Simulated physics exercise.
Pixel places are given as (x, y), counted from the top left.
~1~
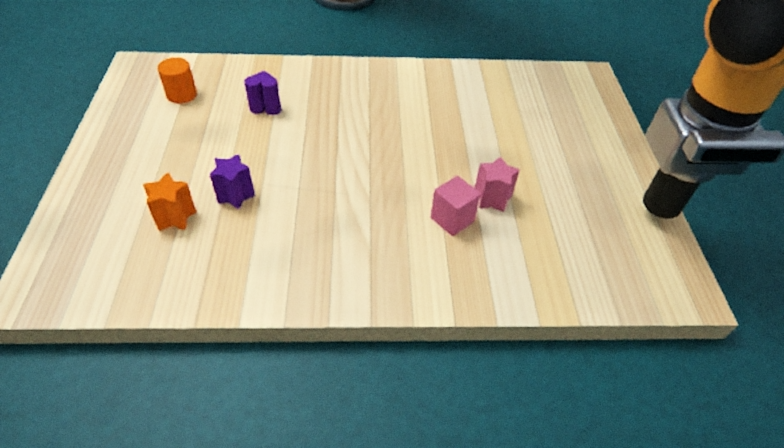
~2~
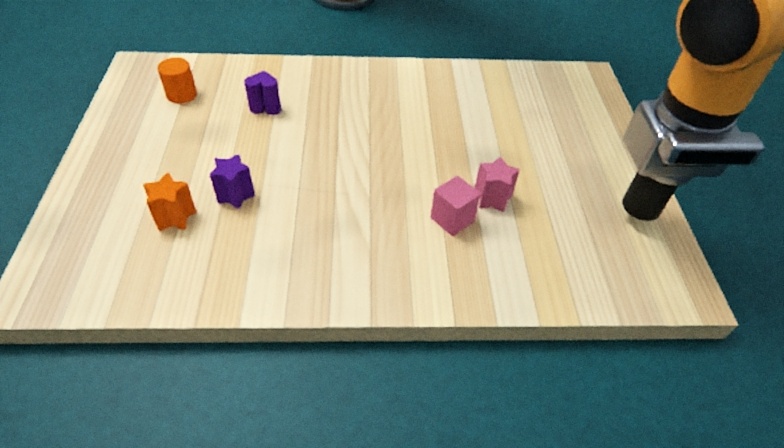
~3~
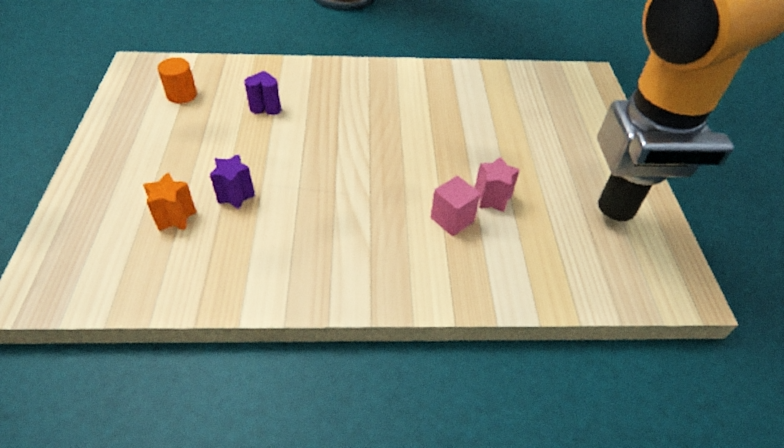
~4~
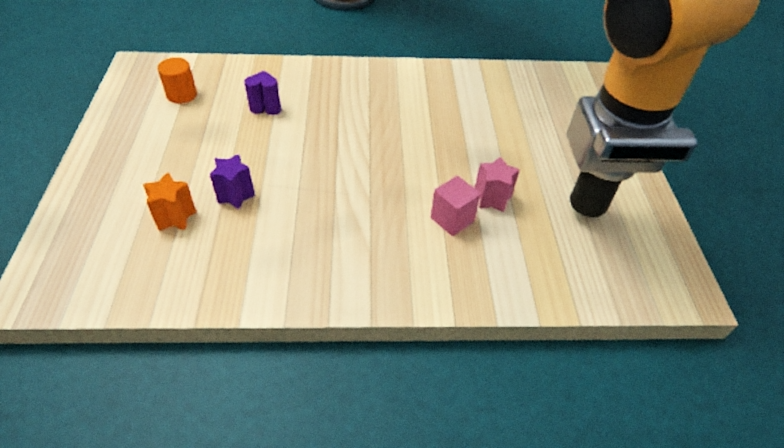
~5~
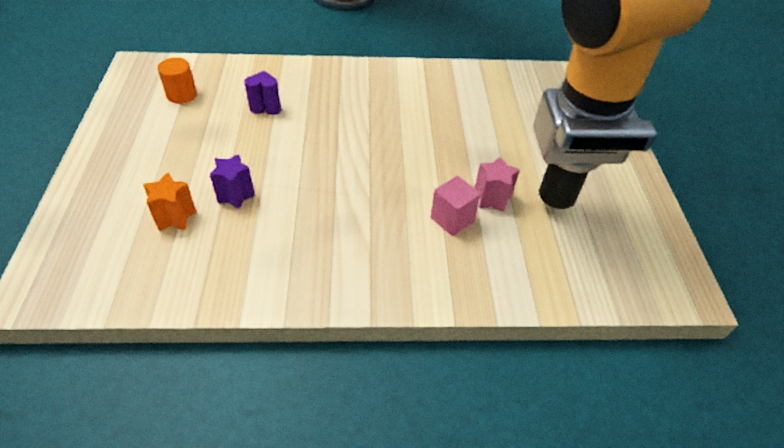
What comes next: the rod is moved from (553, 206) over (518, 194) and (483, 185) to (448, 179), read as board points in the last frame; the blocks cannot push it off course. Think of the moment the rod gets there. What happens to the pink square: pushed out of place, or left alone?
Answer: Moved.
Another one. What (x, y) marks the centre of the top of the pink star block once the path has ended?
Near (436, 171).
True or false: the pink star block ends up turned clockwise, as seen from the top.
The statement is false.
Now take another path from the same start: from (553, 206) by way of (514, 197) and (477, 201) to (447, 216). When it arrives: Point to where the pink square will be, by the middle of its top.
I predict (421, 210).
The first path, step by step. One third of the way, rod (521, 183); pink star block (488, 170), turned 15° anticlockwise.
Two thirds of the way, rod (485, 174); pink star block (461, 168), turned 55° anticlockwise.
At the end, rod (450, 169); pink square (449, 196), turned 30° anticlockwise; pink star block (436, 171), turned 85° anticlockwise.
